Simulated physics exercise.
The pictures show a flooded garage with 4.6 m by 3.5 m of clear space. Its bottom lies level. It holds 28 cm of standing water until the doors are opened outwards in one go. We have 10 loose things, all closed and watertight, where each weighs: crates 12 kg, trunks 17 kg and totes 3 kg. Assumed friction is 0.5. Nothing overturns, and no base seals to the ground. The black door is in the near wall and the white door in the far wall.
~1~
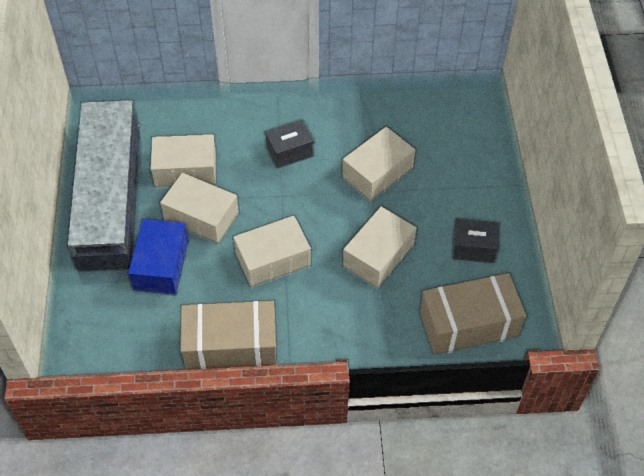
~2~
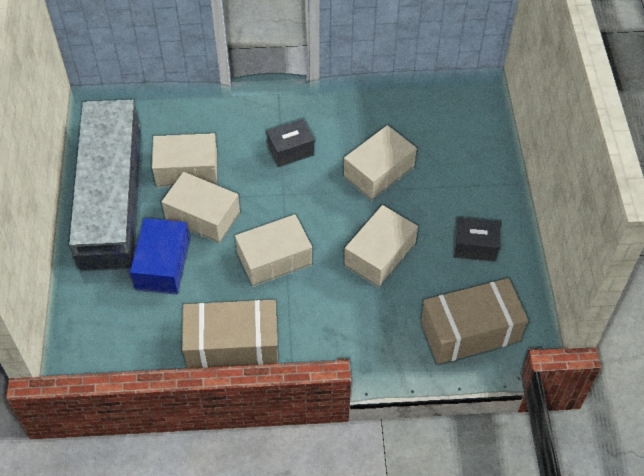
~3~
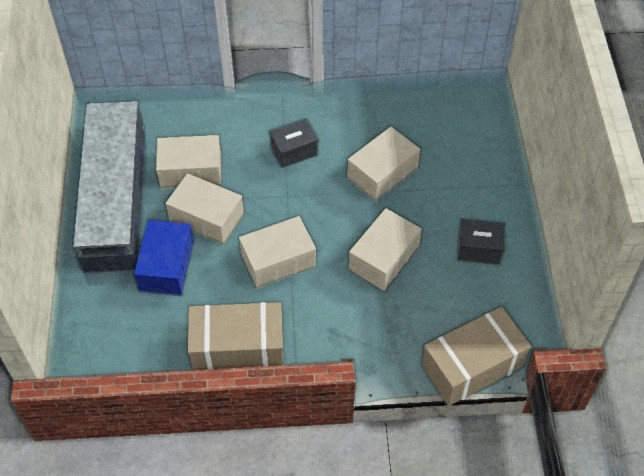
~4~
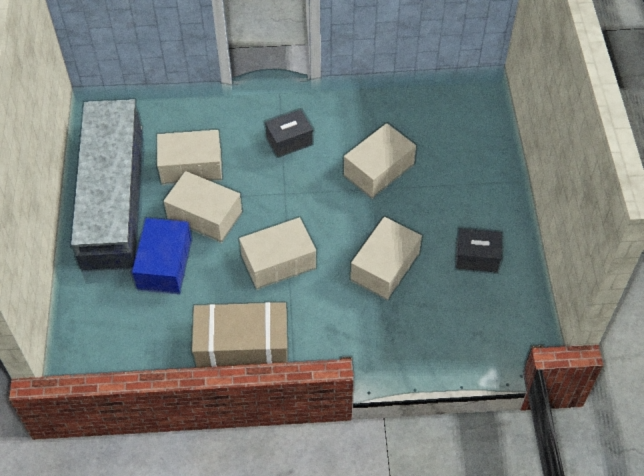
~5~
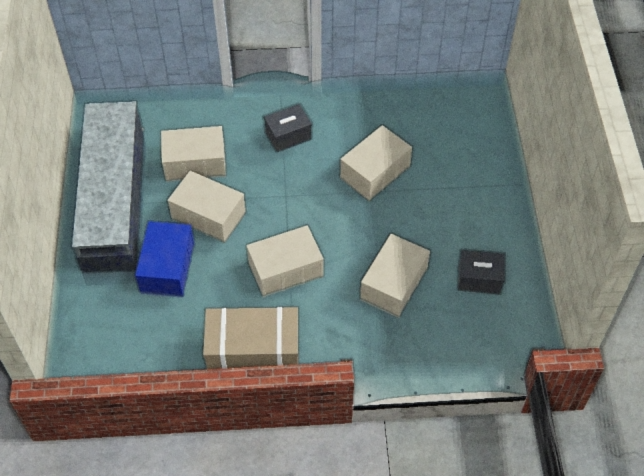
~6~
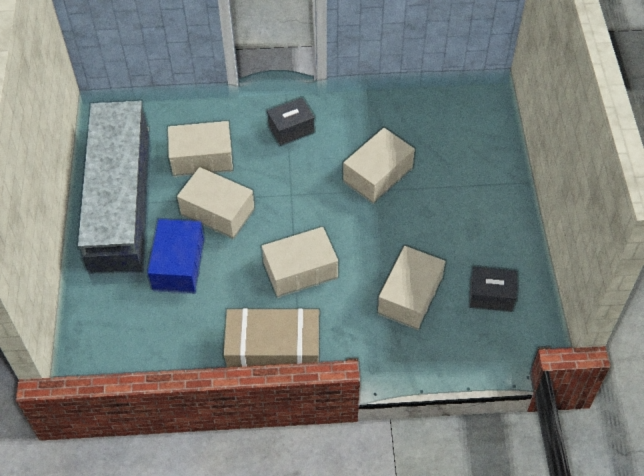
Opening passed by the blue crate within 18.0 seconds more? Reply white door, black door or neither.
Reply: Neither.
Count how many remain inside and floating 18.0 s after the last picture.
Just then, the number is 2.
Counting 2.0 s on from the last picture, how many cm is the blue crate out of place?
Roughly 30 centimetres by that point.
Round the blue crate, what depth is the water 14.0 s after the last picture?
I'd put it at about 7 cm.
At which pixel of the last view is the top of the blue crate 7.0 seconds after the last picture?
Near (205, 223).
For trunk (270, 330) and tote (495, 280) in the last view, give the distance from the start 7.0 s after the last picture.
The first is washed out, the second washed out.
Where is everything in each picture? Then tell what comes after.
The blue crate at (157, 248) floats; 28 cm deep round most things; 0 of 10 have shifted, in the first frame.
The blue crate at (159, 247) floats; about 4140 L in view; 1 of 10 have shifted, in the second frame.
The blue crate at (163, 249) floats; 27 cm deep round most things; 1 of 10 have shifted, in the third frame.
The blue crate at (161, 247), afloat; 26 cm deep round most things; 6 of 10 have shifted, in the fourth frame.
The blue crate at (164, 250), afloat; 24 cm deep round most things; 9 of 10 have shifted, in the fifth frame.
The blue crate at (175, 247) floats, 7 cm from its start; about 3530 L in view; 10 of 10 have shifted, in the sixth frame.
Then, 2.0 s after the last picture the blue crate is near (198, 234), 0.3 m from its start, afloat; 3 of 10 are out; 7 afloat.
Then, 7.0 s after the last picture the blue crate is near (205, 223), 0.5 m from its start, afloat; 7 of 10 are out; 3 afloat.
Then, 14.0 s after the last picture the blue crate is near (228, 212), 0.7 m from its start, afloat; 8 of 10 are out; 2 afloat.
Then, 18.0 s after the last picture the blue crate is near (219, 219), 0.6 m from its start, afloat; 8 of 10 are out; 2 afloat.
